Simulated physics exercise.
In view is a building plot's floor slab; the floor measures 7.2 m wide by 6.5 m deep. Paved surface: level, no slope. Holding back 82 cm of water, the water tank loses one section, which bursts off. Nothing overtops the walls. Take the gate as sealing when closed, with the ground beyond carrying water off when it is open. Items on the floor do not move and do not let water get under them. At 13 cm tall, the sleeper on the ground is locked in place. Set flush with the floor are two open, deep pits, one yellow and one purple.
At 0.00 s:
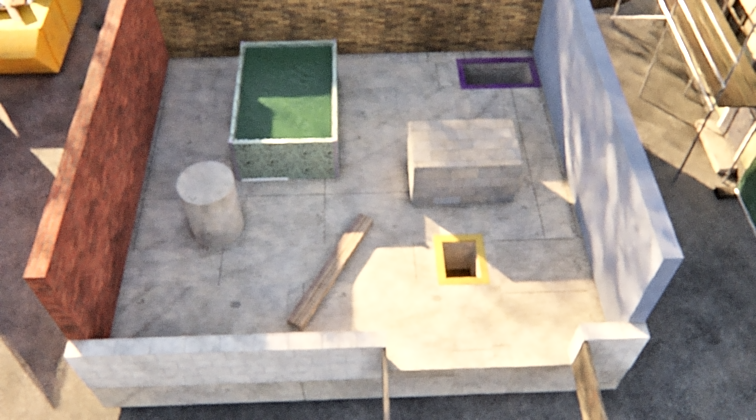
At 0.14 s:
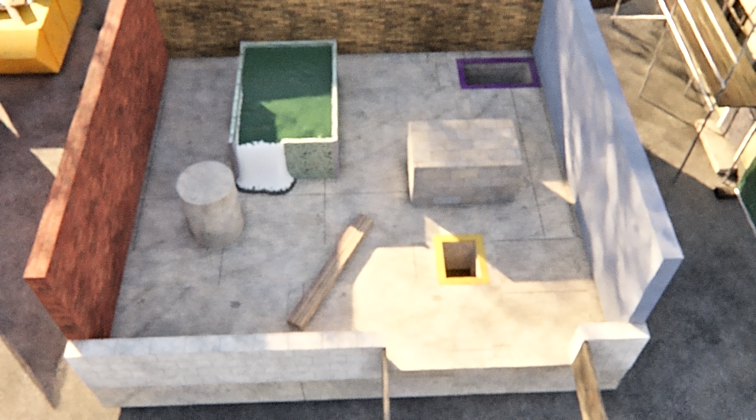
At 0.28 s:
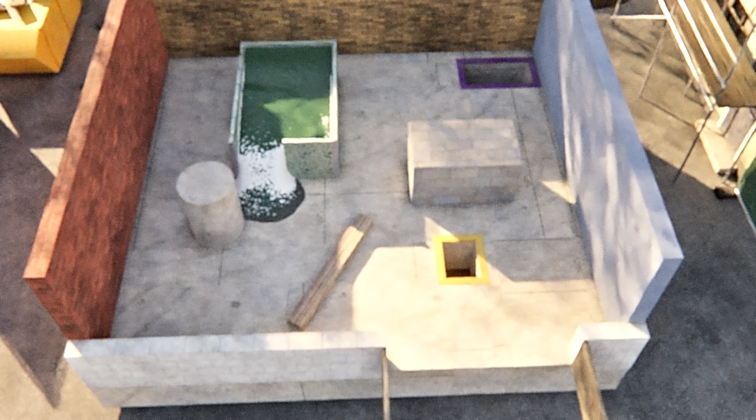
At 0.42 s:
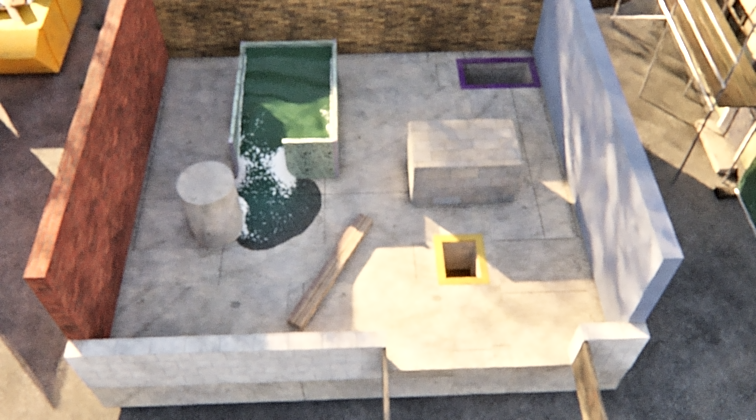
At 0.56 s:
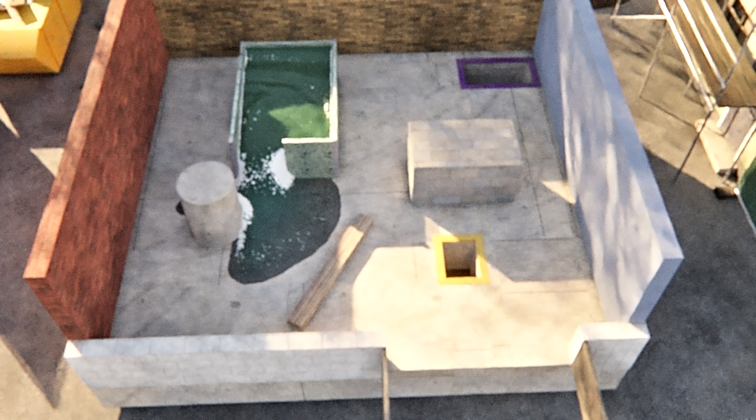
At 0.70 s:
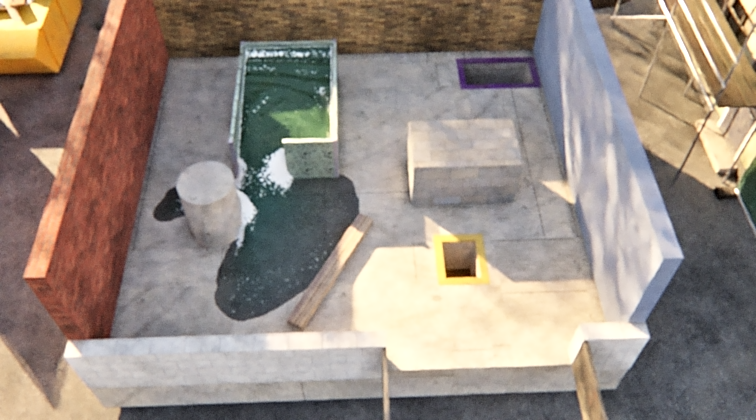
On a walled concrete floor, the front of a green water tank gave way at its left side, and water poured out, spreading toward the viewer around a round pillar and up against a wooden beam.
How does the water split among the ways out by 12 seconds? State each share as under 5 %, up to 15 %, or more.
For the gate opening, the share is between 5 and 15 %. For the yellow pit, the share is from 5 to 15 %. For the purple pit, the share is between 5 and 15 %.
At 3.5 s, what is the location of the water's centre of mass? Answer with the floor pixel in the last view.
Near (273, 196).
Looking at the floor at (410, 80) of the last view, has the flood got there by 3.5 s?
Not yet touched.
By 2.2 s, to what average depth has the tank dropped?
I'd put the average depth near 48 cm.
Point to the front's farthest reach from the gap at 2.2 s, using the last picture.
Point: Roughly (488, 351) in the last view.
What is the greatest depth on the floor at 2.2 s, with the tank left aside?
About 46 cm at most.
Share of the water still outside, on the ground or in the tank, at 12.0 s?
Roughly 78 percent.
After 1.4 s water covers 20 % of the floor and is deepest (55 cm) near (237, 209); gone so far, the gate opening 0 %, the yellow pit 0 %, the purple pit 0 %.
After 2.2 s water covers 40 % of the floor and is deepest (46 cm) near (237, 209); gone so far, the gate opening 0 %, the yellow pit 0 %, the purple pit 0 %.
After 3.5 s water covers 55 % of the floor and is deepest (33 cm) near (237, 209); gone so far, the gate opening 2 %, the yellow pit 0 %, the purple pit 0 %.
After 7.0 s water covers 85 % of the floor and is deepest (20 cm) near (118, 364); gone so far, the gate opening 5 %, the yellow pit 4 %, the purple pit 0 %.
After 12.0 s water covers 95 % of the floor and is deepest (13 cm) near (153, 140); gone so far, the gate opening 8 %, the yellow pit 7 %, the purple pit 7 %.
